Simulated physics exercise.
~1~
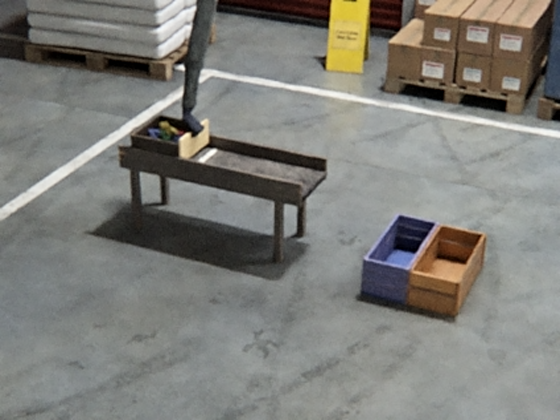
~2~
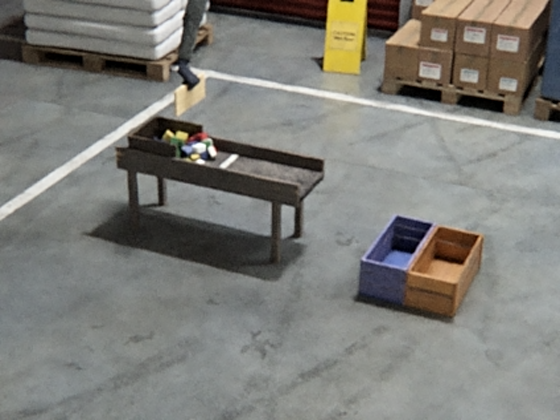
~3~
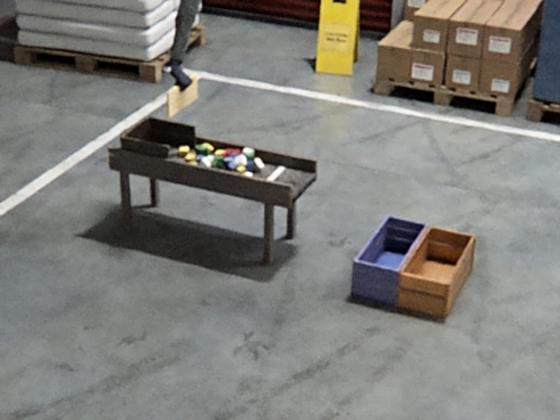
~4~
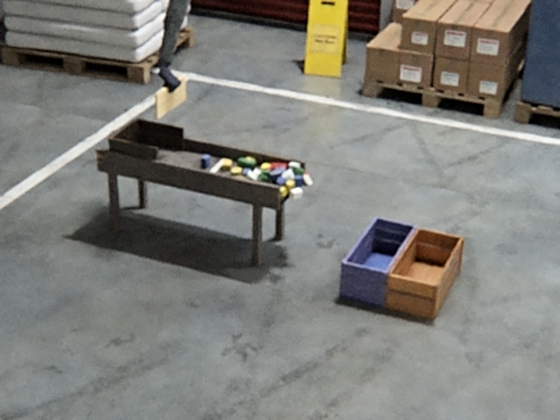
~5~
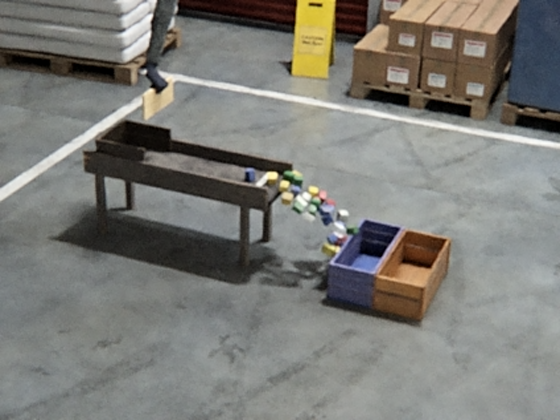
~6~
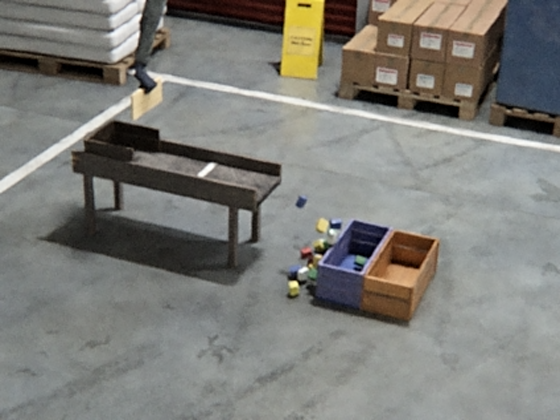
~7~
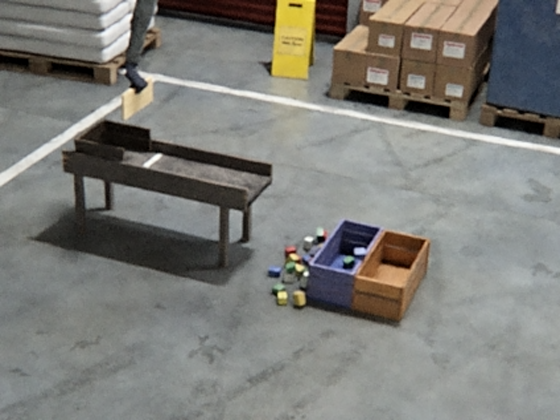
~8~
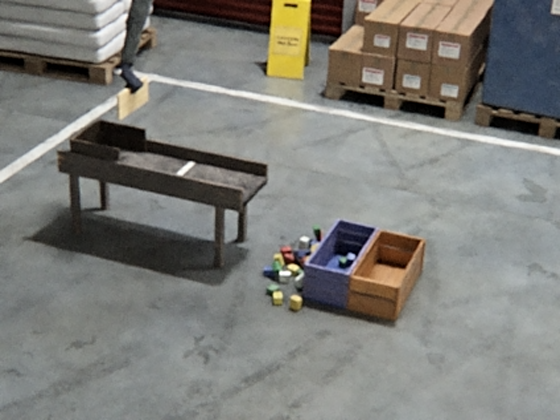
On a warehouse floor, a dark arm lifted the gate from a black pen, and a heap of colourful toy bricks rode right along the belt and spilled off its end, a few landing in the blue bin while most settled on the ground just short of it.
